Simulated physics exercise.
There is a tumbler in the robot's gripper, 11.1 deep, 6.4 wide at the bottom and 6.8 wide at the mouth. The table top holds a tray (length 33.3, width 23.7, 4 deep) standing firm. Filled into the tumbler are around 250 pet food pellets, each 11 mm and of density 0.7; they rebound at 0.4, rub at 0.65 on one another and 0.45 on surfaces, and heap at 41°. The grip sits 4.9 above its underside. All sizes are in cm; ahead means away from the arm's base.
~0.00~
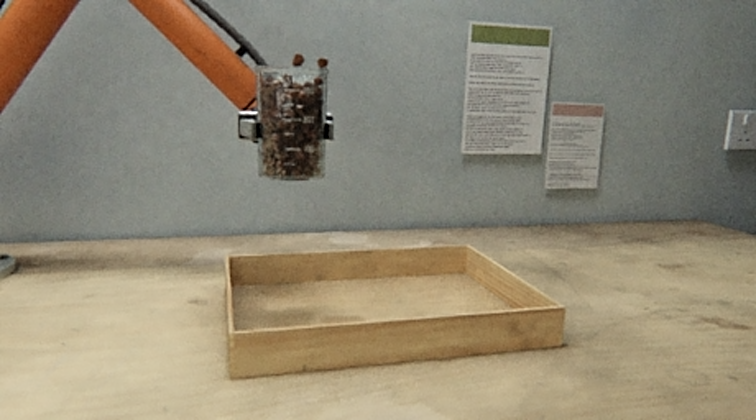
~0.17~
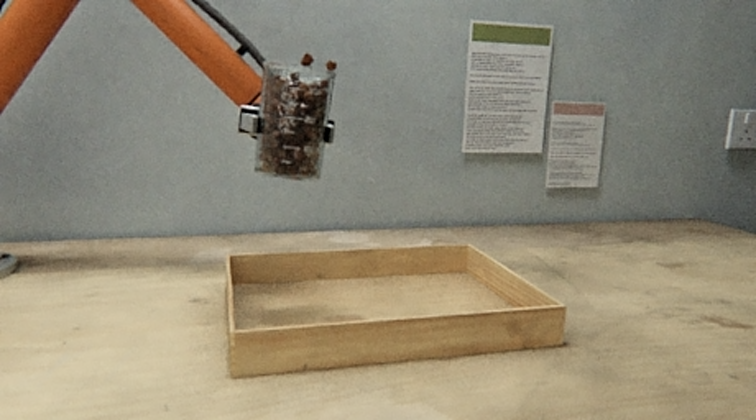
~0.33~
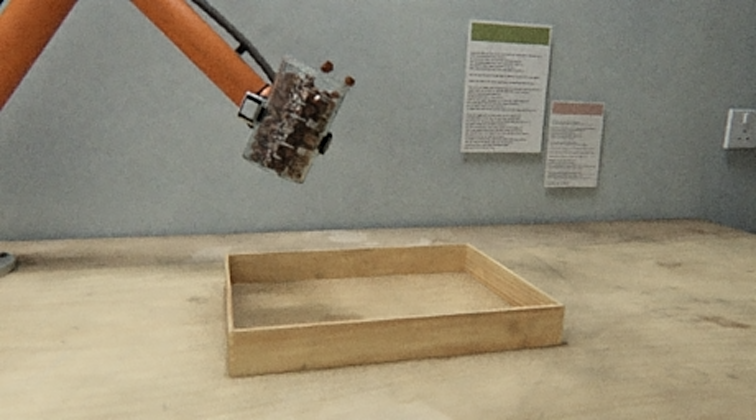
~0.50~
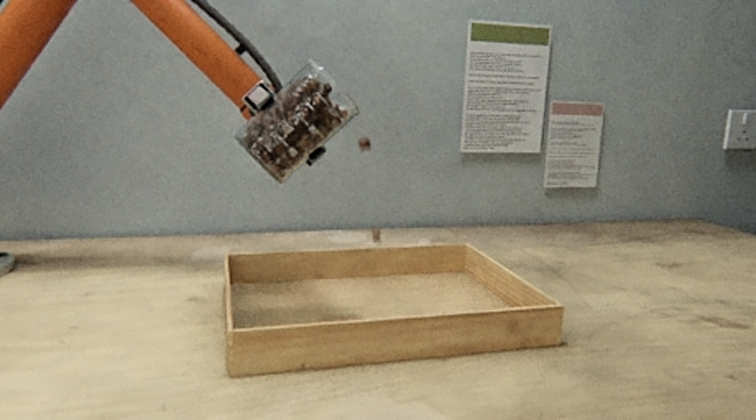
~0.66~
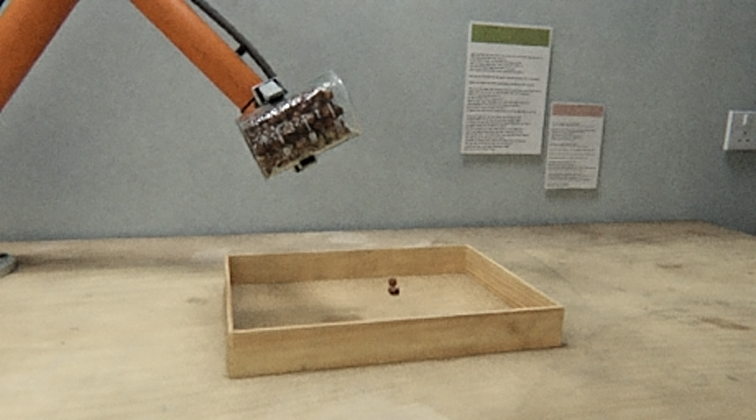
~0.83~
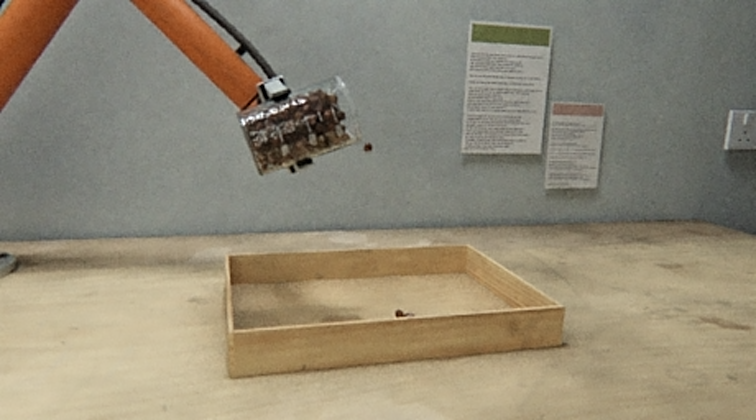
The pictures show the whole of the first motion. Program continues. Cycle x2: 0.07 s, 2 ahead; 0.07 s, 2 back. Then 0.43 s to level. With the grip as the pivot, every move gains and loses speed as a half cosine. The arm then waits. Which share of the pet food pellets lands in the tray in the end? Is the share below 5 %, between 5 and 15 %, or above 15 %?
It is above 15 %.
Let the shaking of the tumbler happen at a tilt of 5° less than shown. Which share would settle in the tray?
Then something close to 15 in a hundred.
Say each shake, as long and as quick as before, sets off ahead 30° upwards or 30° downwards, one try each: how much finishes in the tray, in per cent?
Try one gives about 30 in a hundred, try two about 10 in a hundred.
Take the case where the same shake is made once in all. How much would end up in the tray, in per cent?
In that case it would be near 15 percent.
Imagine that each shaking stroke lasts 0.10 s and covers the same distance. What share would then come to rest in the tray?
Roughly 10 in a hundred.
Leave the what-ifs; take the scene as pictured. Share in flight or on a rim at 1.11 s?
That comes to about 8 per cent, more or less.
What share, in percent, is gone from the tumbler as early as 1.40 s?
Share out: Near 20 %.
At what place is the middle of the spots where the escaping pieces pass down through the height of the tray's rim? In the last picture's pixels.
Near (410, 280).
By 1.11 s, tilted 70° forward, highest piece 24 above the table; 207 in the tumbler, 20 in the tray, 19 in flight or on a rim.
By 1.40 s, tilted 17° forward, highest piece 27 above the table; 193 in the tumbler, 52 in the tray, 1 in flight or on a rim.
By 1.74 s, level, highest piece 26 above the table; 193 in the tumbler, 53 in the tray.
By 2.79 s, level, highest piece 26 above the table; 193 in the tumbler, 53 in the tray.
Final count, 193 in the tumbler, 53 in the tray. That is 22 % in the tray.
